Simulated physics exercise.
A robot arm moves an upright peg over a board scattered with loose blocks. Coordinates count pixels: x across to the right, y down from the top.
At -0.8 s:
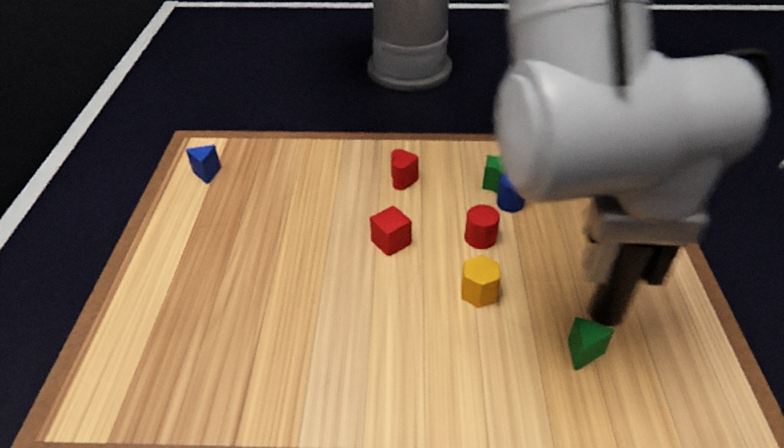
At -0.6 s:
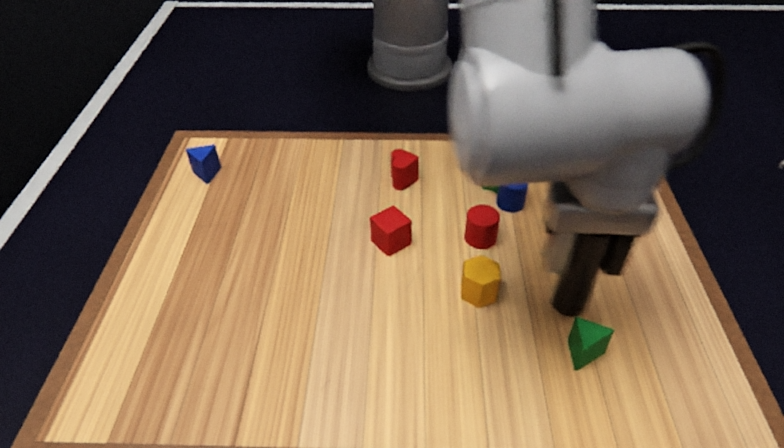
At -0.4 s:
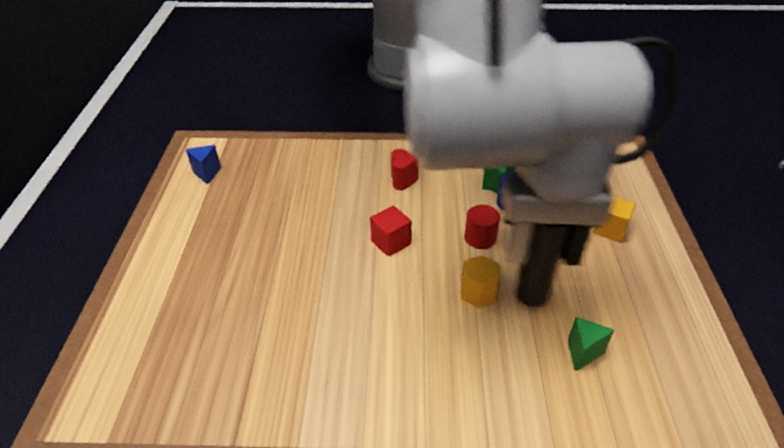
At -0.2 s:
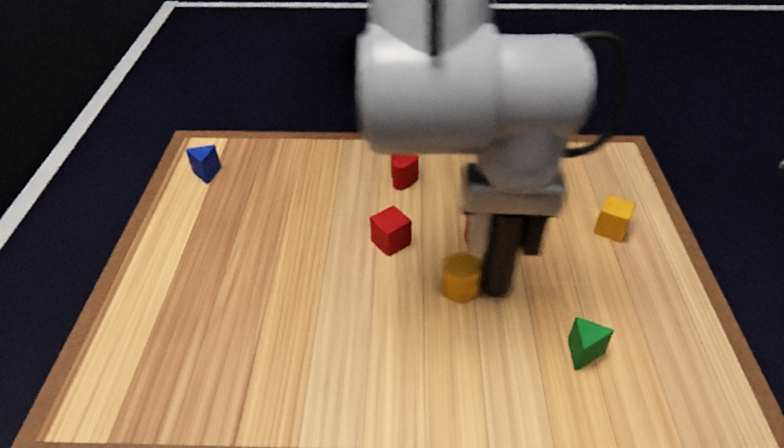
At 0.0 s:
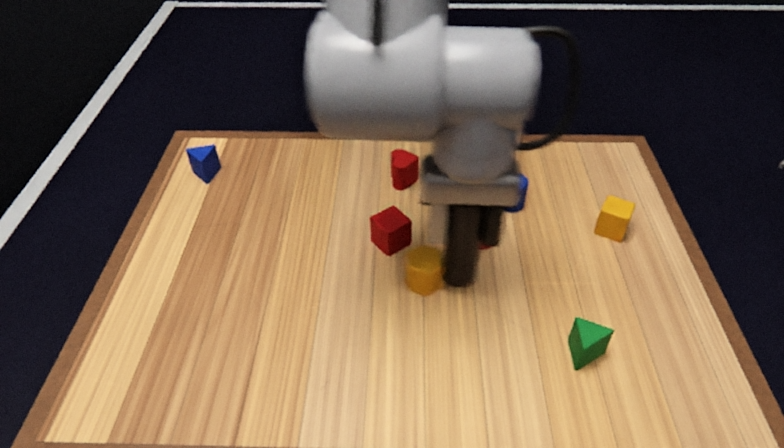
A grey and white robot arm holding a dark upright peg sweeps steadily leftward over a light wooden board on a dark floor, viewed from a fixed, raised position. Red, blue, green and yellow blocks lie scattered across the board, with a blue one alone at the upper left. The peg passes behind the green block, then pushes the yellow hexagonal block left, below the red cube.
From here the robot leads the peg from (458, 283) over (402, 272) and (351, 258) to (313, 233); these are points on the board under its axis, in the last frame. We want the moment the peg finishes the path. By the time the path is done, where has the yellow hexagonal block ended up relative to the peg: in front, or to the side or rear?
Slid away.
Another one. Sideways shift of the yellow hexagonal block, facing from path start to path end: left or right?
With start-to-end as forward, it shifts left.
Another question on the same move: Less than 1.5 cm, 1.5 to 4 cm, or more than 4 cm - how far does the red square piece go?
Its final spot will lie within 1.5 cm of the current one.
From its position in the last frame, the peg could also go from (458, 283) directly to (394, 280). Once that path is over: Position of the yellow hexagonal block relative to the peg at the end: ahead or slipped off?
The peg still pushes it.
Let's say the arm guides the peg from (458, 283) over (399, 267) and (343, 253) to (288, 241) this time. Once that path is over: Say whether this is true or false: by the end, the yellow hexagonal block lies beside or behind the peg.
That claim is true.
On the path given first. One third of the way, peg (402, 265); yellow hexagonal block (367, 249).
Two thirds of the way, peg (350, 251); yellow hexagonal block (313, 242), turned 35° anticlockwise.
At the end, peg (312, 226); red square piece in place; yellow hexagonal block (302, 241), turned 75° anticlockwise.
